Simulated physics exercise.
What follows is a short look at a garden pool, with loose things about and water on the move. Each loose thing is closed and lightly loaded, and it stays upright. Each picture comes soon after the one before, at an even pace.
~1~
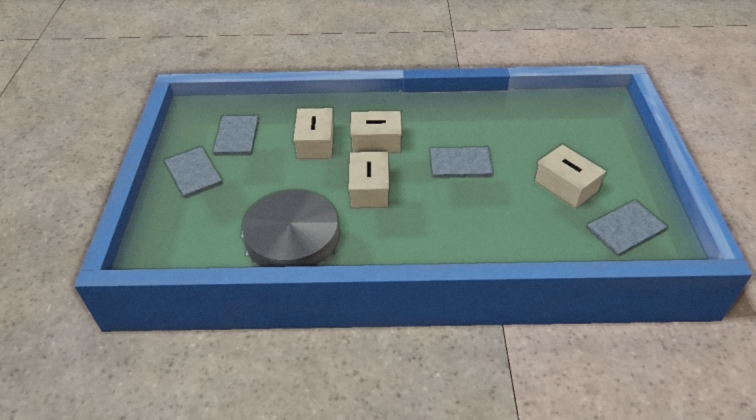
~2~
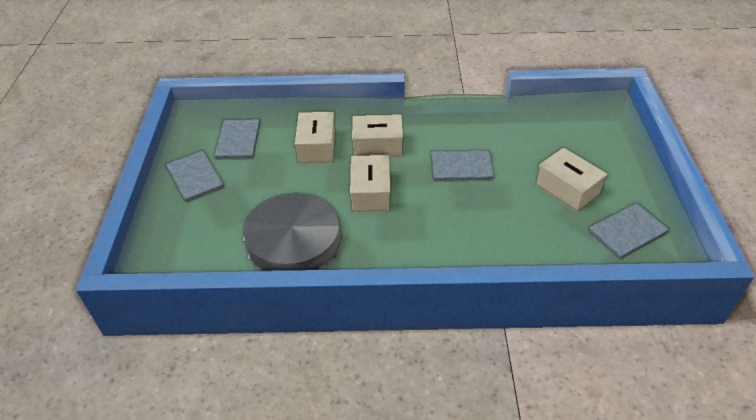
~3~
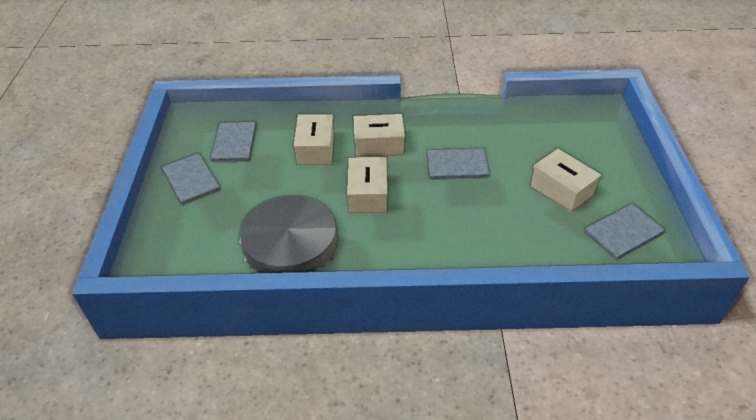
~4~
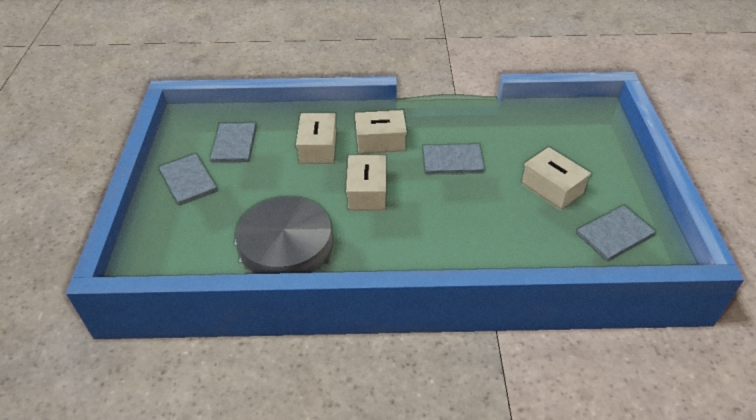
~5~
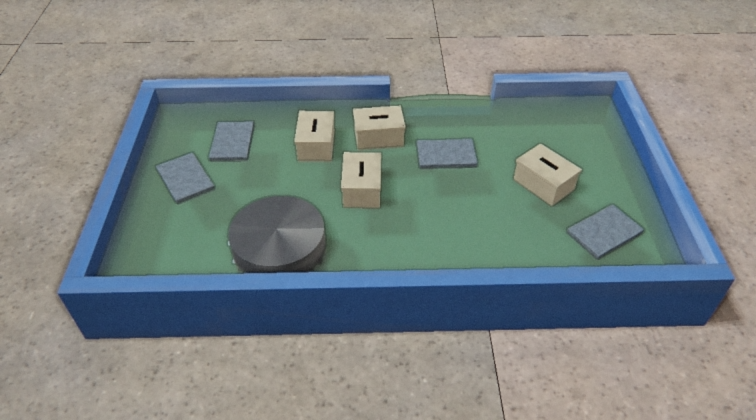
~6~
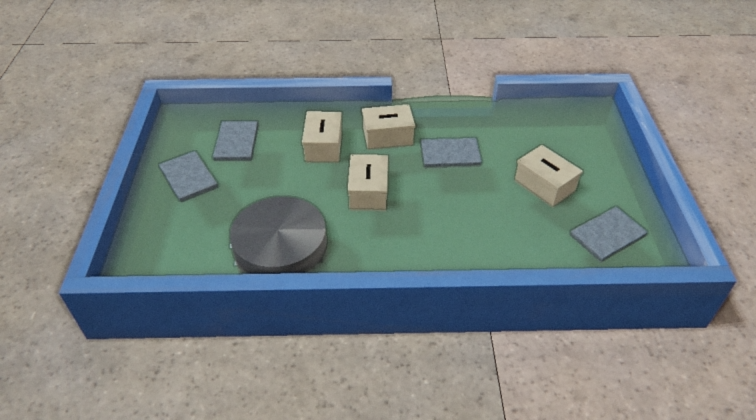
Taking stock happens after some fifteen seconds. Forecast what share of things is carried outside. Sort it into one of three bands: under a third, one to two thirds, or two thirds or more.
It falls in the middle band, one to two thirds.
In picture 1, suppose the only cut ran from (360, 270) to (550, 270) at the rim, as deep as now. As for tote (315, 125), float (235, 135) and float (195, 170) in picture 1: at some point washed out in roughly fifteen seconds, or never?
Taking them in turn, the first is flushed away, the second is held back and the third is held back.
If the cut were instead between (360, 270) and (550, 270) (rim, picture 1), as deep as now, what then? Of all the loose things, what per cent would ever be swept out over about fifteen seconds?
80 per cent.
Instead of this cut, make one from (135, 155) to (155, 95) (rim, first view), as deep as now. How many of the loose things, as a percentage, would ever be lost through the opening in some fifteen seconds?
Close to 60 percent.
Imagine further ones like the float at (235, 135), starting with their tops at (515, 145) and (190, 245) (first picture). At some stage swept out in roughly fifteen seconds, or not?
Taking them in turn: Flushed away, then held back.
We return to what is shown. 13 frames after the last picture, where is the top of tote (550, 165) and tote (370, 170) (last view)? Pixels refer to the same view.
(532, 145) and (404, 156), roughly.
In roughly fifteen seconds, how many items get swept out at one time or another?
The total is 3.
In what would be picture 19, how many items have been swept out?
I reckon 2.
A moment on, 0 of 8 are out; 8 afloat.
Next, 2 of 8 are out; 6 afloat.
Later, 3 of 8 are out; 5 afloat.
In the end, 3 of 8 are out; 5 afloat.
